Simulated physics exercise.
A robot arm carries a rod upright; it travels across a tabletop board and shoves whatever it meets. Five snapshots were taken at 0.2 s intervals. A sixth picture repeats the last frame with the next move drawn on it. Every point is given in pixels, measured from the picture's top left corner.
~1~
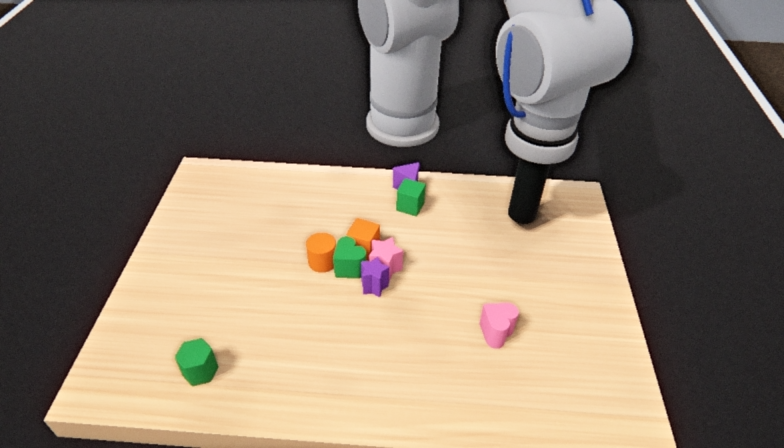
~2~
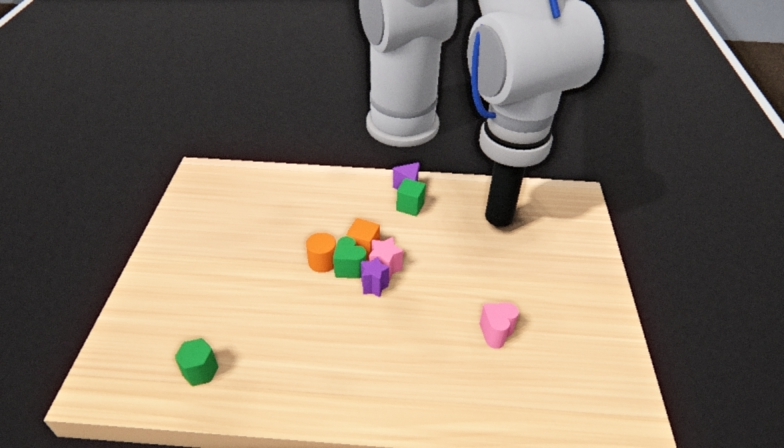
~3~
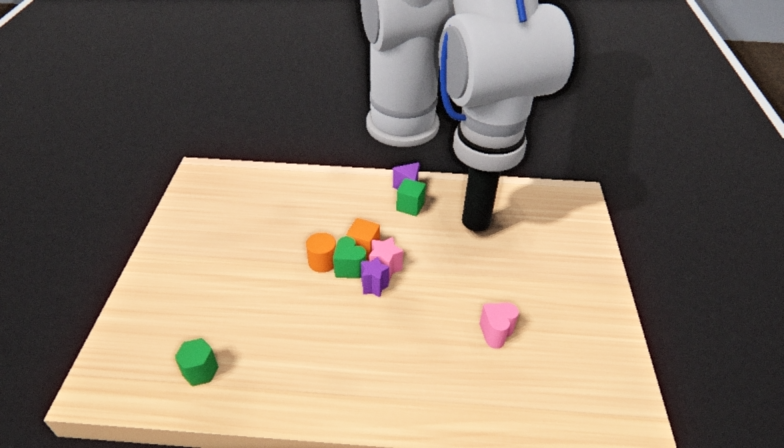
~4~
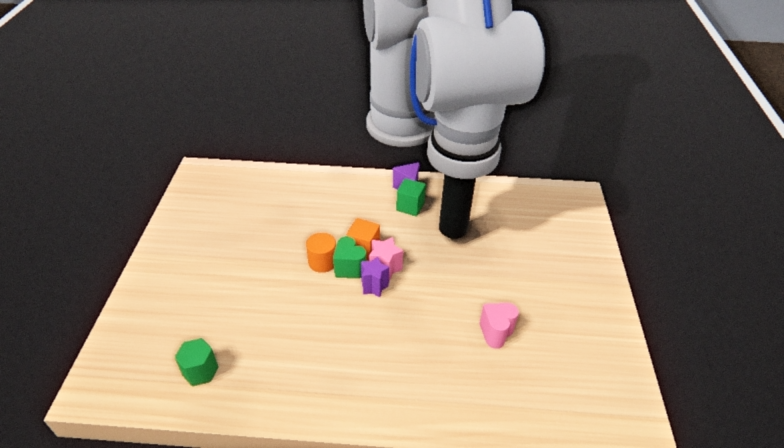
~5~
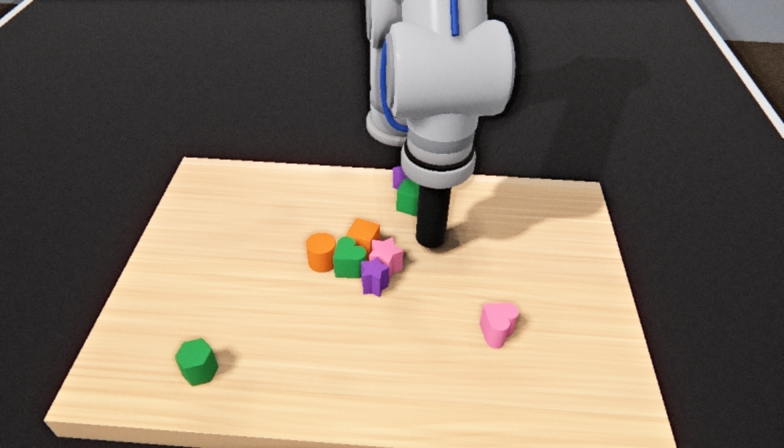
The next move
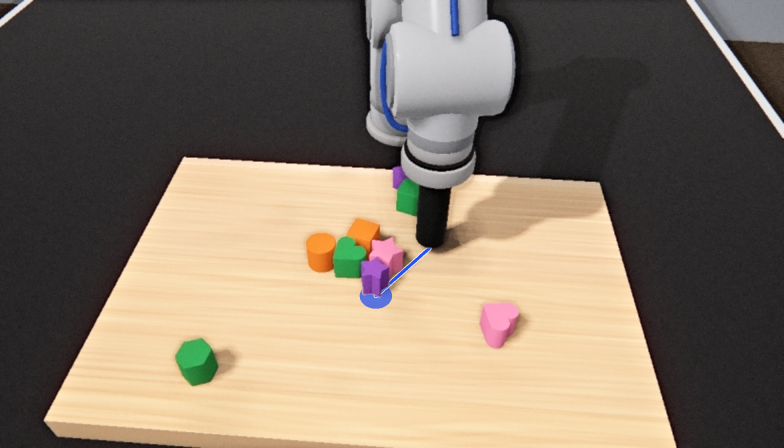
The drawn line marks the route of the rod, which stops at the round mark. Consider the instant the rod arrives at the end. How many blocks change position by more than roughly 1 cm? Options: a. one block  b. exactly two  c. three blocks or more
(c)
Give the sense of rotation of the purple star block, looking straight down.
Verdict: Counterclockwise.
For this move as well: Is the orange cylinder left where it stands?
Final answer: No.
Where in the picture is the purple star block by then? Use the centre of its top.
(336, 293)
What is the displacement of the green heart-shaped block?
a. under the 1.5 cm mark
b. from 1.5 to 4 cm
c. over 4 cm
I choose b.
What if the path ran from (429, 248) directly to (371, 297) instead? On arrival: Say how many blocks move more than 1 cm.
In total, three or more blocks get moved by over 1 cm.
The drawn path runs from (429, 248) to (376, 296).
The first path, step by step. One third of the way, rod (413, 253); nothing pushed yet.
Two thirds of the way, rod (395, 269); orange cylinder (315, 240); green heart-shaped block (339, 250), turned 35° clockwise; purple star block (355, 281); pink star block (367, 261), turned 25° clockwise.
At the end, rod (376, 285); orange cylinder (312, 237); green heart-shaped block (333, 253), turned 60° clockwise; purple star block (336, 293), turned 50° anticlockwise; pink star block (346, 273), turned 40° clockwise.
